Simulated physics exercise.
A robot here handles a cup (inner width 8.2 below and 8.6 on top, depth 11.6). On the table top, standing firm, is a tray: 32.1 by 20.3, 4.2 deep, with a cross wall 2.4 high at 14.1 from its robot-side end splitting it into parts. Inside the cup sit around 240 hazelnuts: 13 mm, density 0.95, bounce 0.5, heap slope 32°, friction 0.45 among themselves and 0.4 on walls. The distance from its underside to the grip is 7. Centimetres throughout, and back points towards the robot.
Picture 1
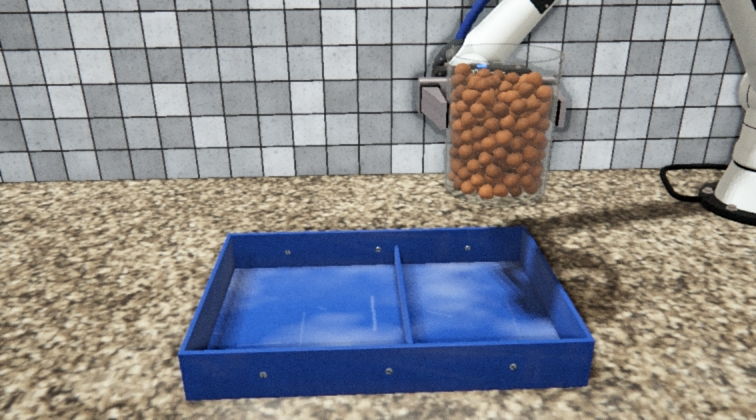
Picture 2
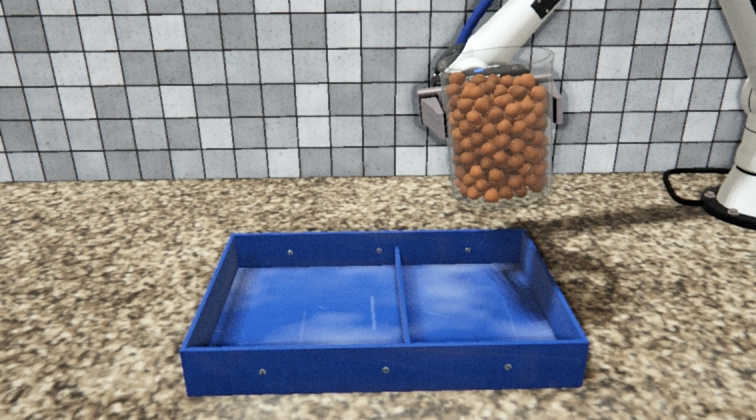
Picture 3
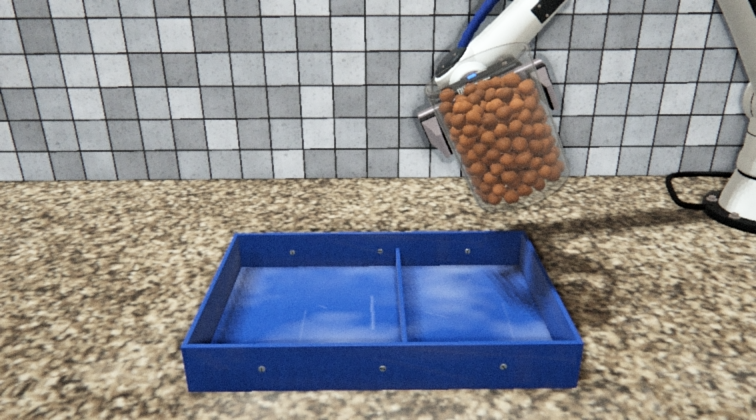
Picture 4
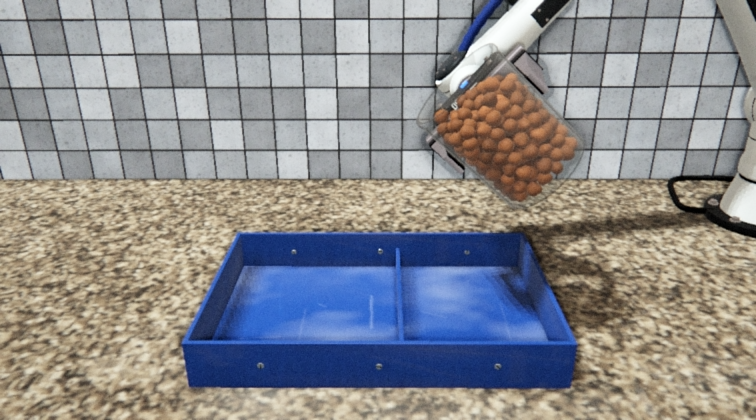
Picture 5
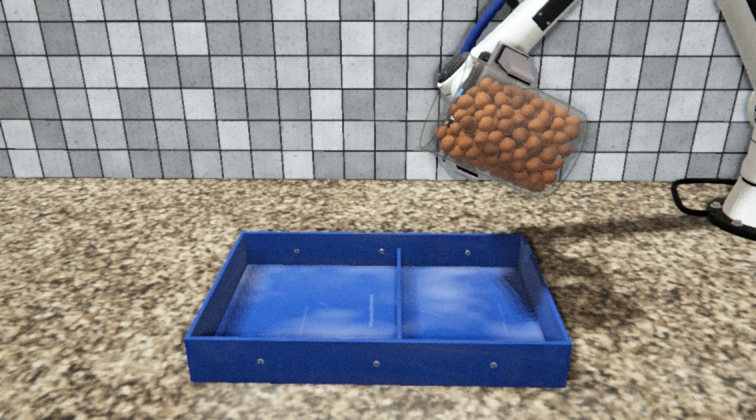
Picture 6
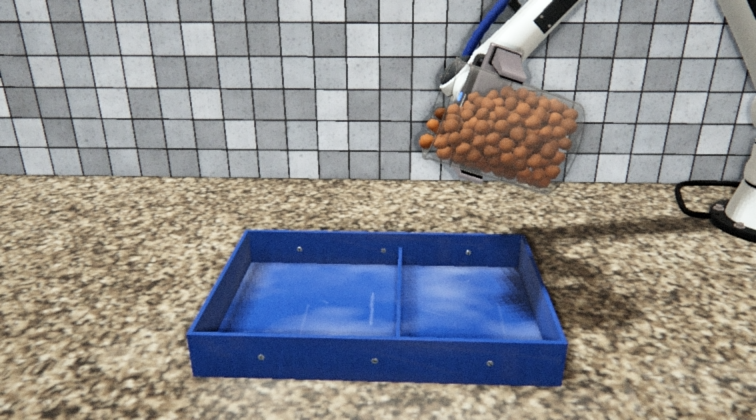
Clear cup packed with round brown nuts tilting steadily leftward on a robot arm above a divided blue tray on a speckled countertop.
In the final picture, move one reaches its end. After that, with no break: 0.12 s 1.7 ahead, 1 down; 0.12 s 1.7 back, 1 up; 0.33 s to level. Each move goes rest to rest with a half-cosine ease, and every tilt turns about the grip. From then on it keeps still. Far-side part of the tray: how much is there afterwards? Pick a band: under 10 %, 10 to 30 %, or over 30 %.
Under 10 %.
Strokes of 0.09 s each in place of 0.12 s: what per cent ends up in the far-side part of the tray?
About 5 per cent in that case.
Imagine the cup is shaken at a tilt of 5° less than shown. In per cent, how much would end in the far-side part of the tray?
Near 0 %.
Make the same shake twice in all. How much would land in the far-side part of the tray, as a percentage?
Near 10 per cent.
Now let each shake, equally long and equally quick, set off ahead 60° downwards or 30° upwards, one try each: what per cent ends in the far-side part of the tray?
Estimates, in order: 0 % then 5 %.
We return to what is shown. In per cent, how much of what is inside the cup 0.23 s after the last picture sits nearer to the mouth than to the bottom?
I'd say close to 45 per cent.
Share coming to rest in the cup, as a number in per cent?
95 %.
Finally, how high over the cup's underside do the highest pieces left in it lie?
Height at rest: Approx. 11.0 cm.
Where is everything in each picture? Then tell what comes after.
The first frame shows cup middle at (499, 125), level; upper third of the load around (498, 97), from x 455 to 545, top at y 70; 240 in the cup.
The second frame shows cup middle at (498, 129), tilted 7° forward; upper third of the load around (496, 103), from x 455 to 540, top at y 80.
The third frame shows cup middle at (500, 131), tilted 25° forward; upper third of the load around (499, 108), from x 445 to 555, top at y 80.
The fourth frame shows cup middle at (502, 131), tilted 47° forward; upper third of the load around (499, 110), from x 440 to 570, top at y 80.
The fifth frame shows cup middle at (503, 130), tilted 65° forward; upper third of the load around (504, 111), from x 445 to 570, top at y 85.
The sixth frame shows cup middle at (502, 130), tilted 72° forward; upper third of the load around (511, 114), from x 430 to 570, top at y 95; 240 in the cup.
Then, 0.23 s after the last picture, tilted 72° forward, highest piece 23 above the table; 236 in the cup, 4 in flight or on a rim.
Then, 0.46 s after the last picture, tilted 19° forward, highest piece 24 above the table; 229 in the cup, 9 in the far-side part, 1 in the robot-side part, 1 in flight or on a rim.
Then, 0.77 s after the last picture, level, highest piece 24 above the table; 229 in the cup, 10 in the far-side part, 1 in the robot-side part.
Then, 1.82 s after the last picture, level, highest piece 24 above the table; 229 in the cup, 10 in the far-side part, 1 in the robot-side part.
Final count, 229 in the cup, 10 in the far-side part, 1 in the robot-side part. That is 4 % in the far-side part of the tray.
